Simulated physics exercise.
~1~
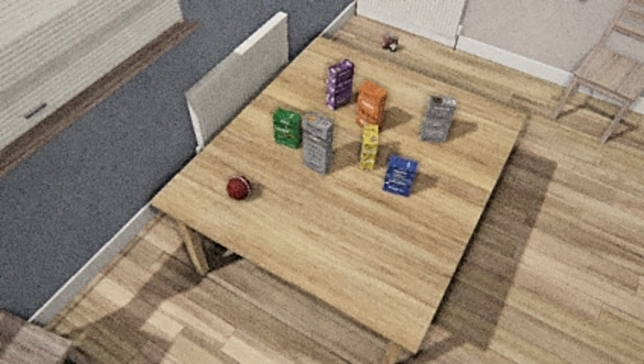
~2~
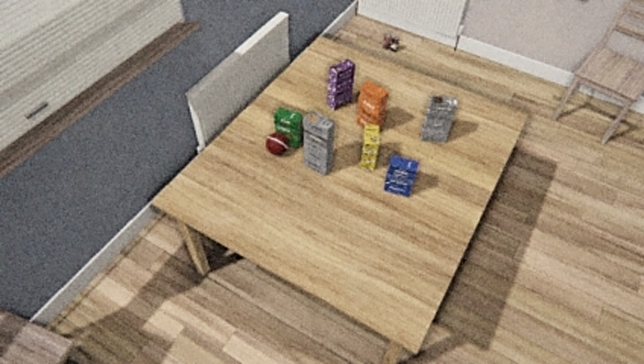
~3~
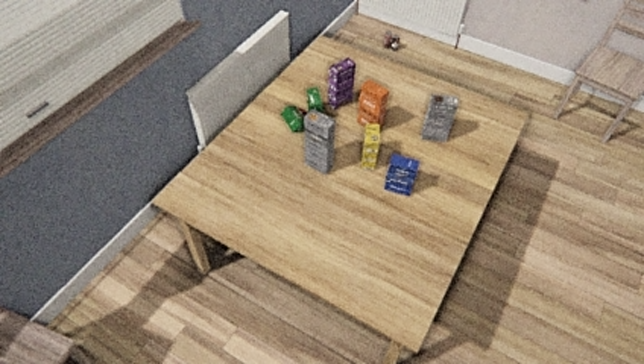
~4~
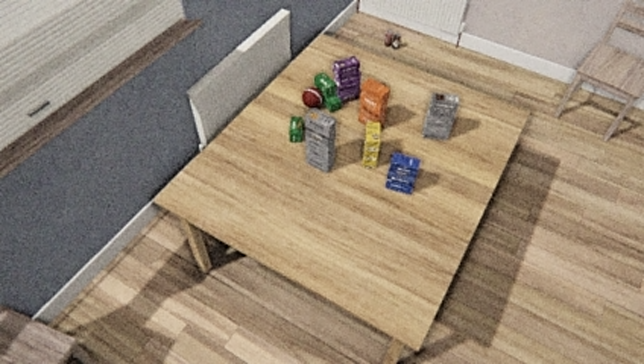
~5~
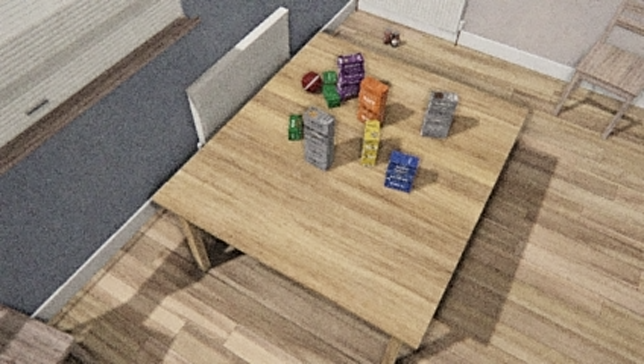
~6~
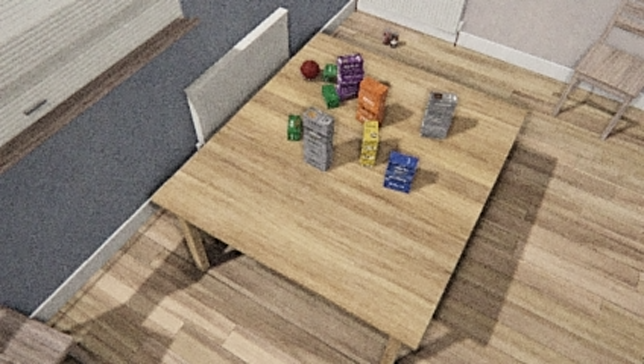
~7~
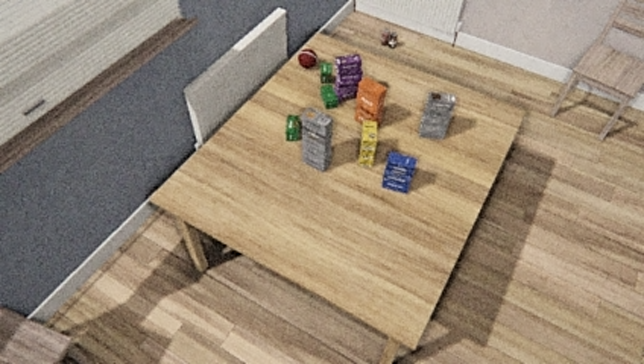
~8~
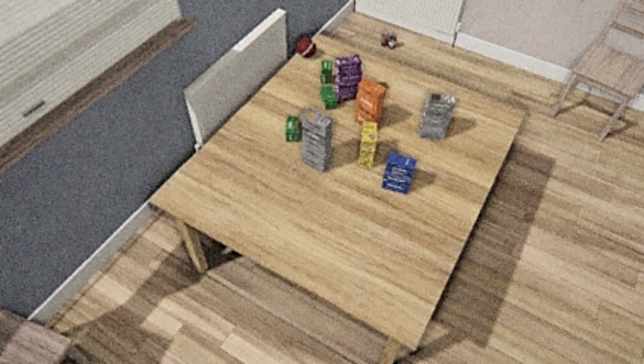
Red ball rolling across a wooden table into a short green stack, knocking packets over, then rolling away toward the far edge.
